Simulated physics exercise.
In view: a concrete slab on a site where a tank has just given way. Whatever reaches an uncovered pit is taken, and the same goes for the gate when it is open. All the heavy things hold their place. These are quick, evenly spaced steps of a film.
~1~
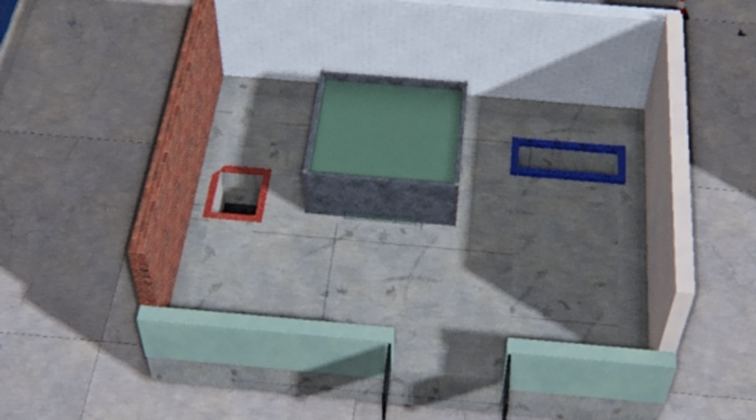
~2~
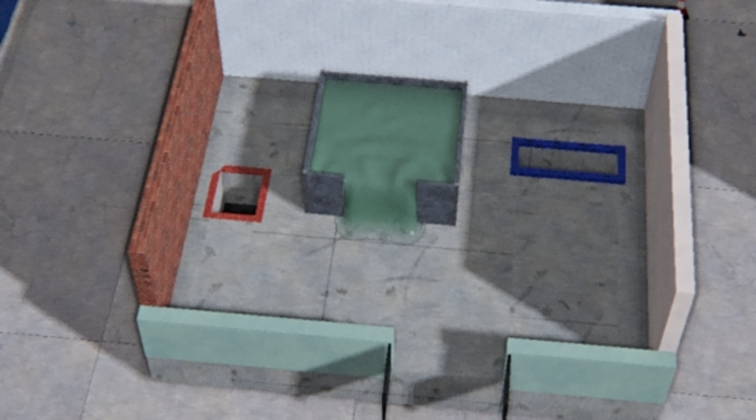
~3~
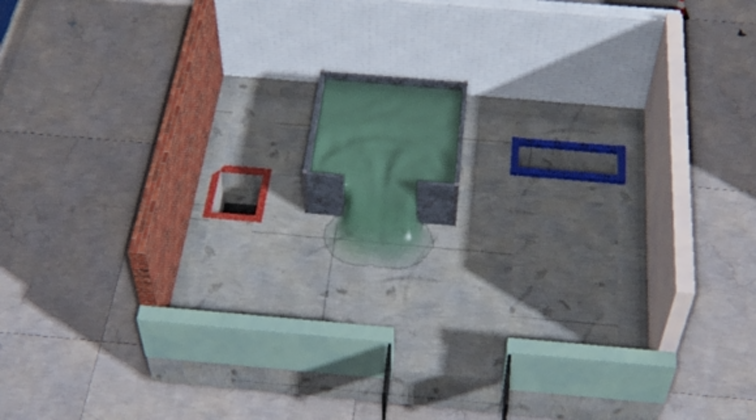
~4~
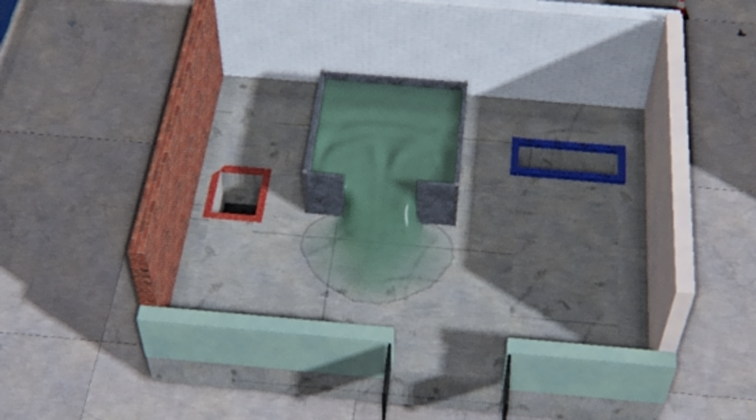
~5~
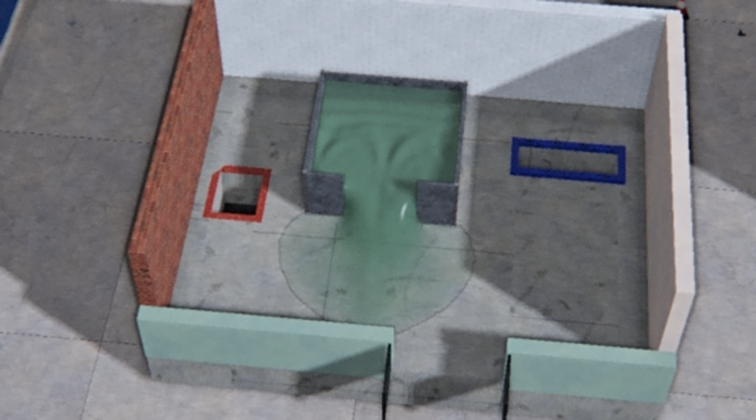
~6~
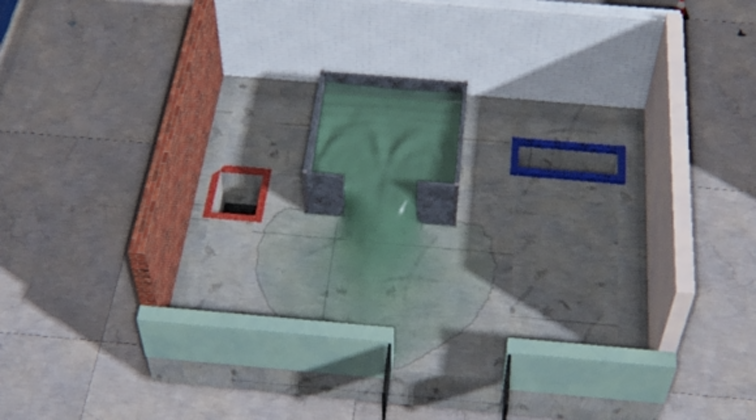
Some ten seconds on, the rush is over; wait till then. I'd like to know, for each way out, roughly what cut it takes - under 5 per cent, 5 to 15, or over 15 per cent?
The gate takes over 15 per cent. The blue pit takes under 5 per cent. The red pit takes over 15 per cent.
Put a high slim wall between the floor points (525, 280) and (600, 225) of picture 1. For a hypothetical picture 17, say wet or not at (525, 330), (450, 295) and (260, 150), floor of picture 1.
Going one after another, I'd say reached by the flood, then reached by the flood, then kept clear of the flood.
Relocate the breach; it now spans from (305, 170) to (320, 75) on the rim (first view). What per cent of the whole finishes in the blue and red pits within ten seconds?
Out of every hundred parts, blue takes 2 and red takes 60.
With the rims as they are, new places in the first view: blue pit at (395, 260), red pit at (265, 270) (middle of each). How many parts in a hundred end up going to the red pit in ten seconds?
Red: About 10 %.
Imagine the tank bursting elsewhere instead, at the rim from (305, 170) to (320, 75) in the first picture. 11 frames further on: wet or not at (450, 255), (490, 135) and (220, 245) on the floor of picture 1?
First spot spared, second spot spared, third spot submerged.
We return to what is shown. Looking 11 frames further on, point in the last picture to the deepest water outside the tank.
Around (177, 336).
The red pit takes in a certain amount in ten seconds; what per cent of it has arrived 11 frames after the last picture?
Result: 0 % of the ten-second total.
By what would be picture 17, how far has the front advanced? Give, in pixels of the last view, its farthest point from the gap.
Farthest reach: (645, 379).
A moment on, water covers 35 % of the floor; the gate 3 %, the blue pit 0 %, the red pit 0 %.
Next, water covers 35 % of the floor; the gate 10 %, the blue pit 0 %, the red pit 0 %.
Then, water covers 50 % of the floor; the gate 18 %, the blue pit 0 %, the red pit 3 %.
Later, water covers 75 % of the floor; the gate 27 %, the blue pit 0 %, the red pit 11 %.
In the end, water covers 95 % of the floor; the gate 33 %, the blue pit 0 %, the red pit 18 %.
